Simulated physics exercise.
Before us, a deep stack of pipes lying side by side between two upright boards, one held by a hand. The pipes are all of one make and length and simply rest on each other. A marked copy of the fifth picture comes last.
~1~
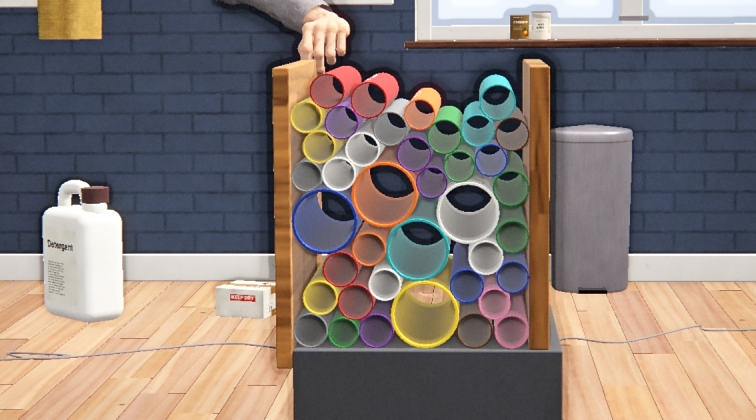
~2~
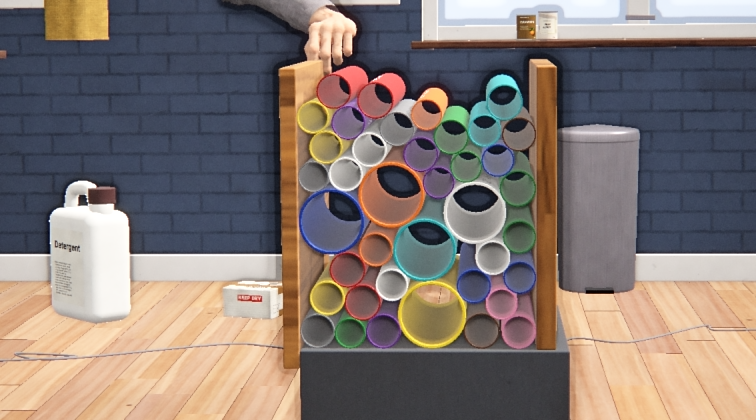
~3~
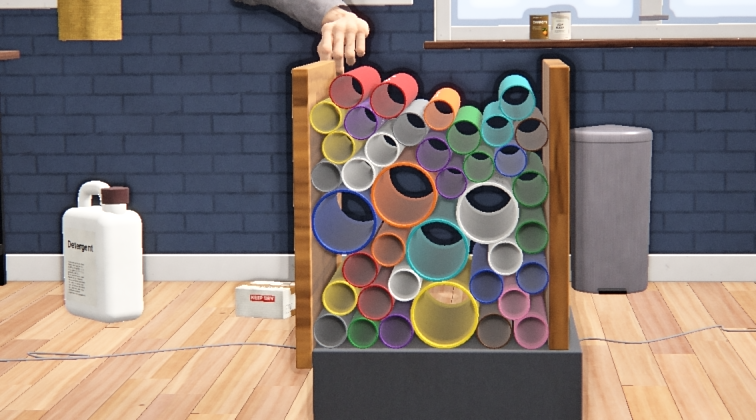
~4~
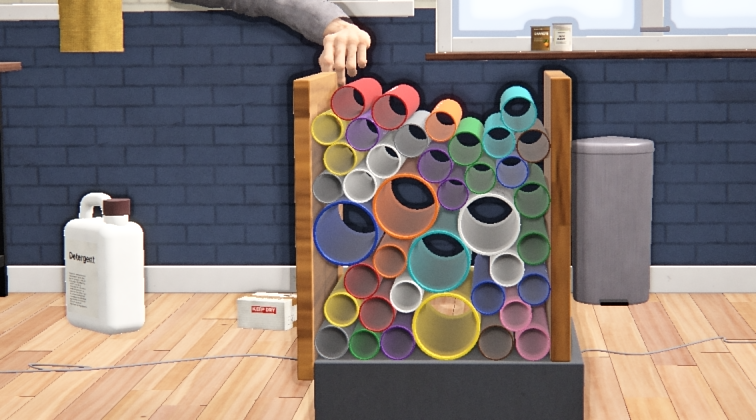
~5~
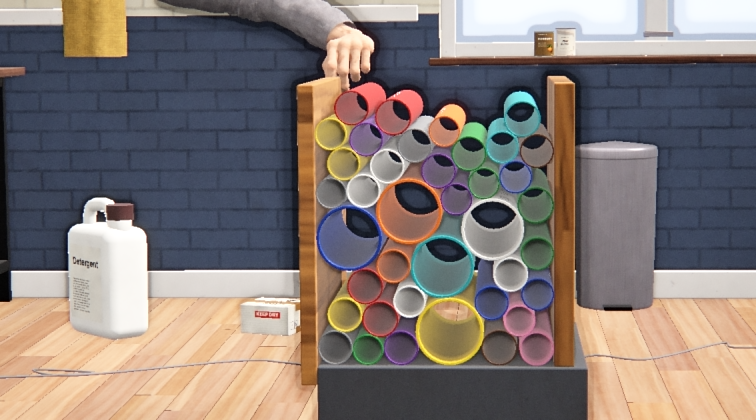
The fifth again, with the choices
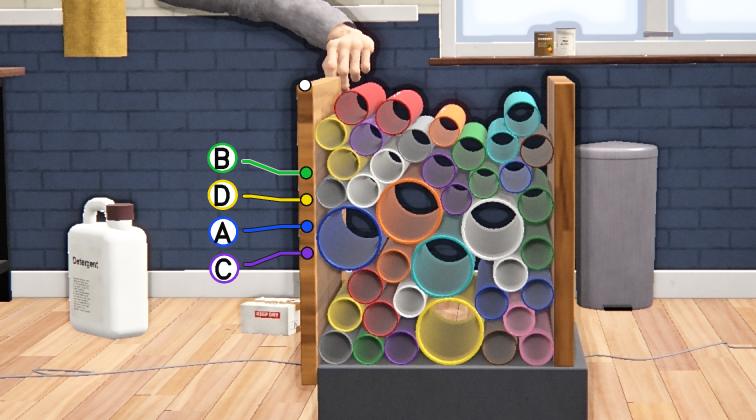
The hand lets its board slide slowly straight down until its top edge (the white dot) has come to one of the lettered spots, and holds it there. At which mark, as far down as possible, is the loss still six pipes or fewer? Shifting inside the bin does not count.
No lower than D.
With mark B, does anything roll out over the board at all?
Yes, at B.
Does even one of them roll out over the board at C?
At C: Yes.
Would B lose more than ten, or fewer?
At B, fewer than ten.
On the copy, A at (307, 227); B at (306, 173); C at (308, 253); D at (307, 200); the white dot at (305, 85).
On D. First, top of the board (315, 139).
Then, top of the board (315, 198).
Finally, top of the board (315, 199), two out over the board.
By contrast, A more than six out over the board; B two out over the board; C seven out over the board.
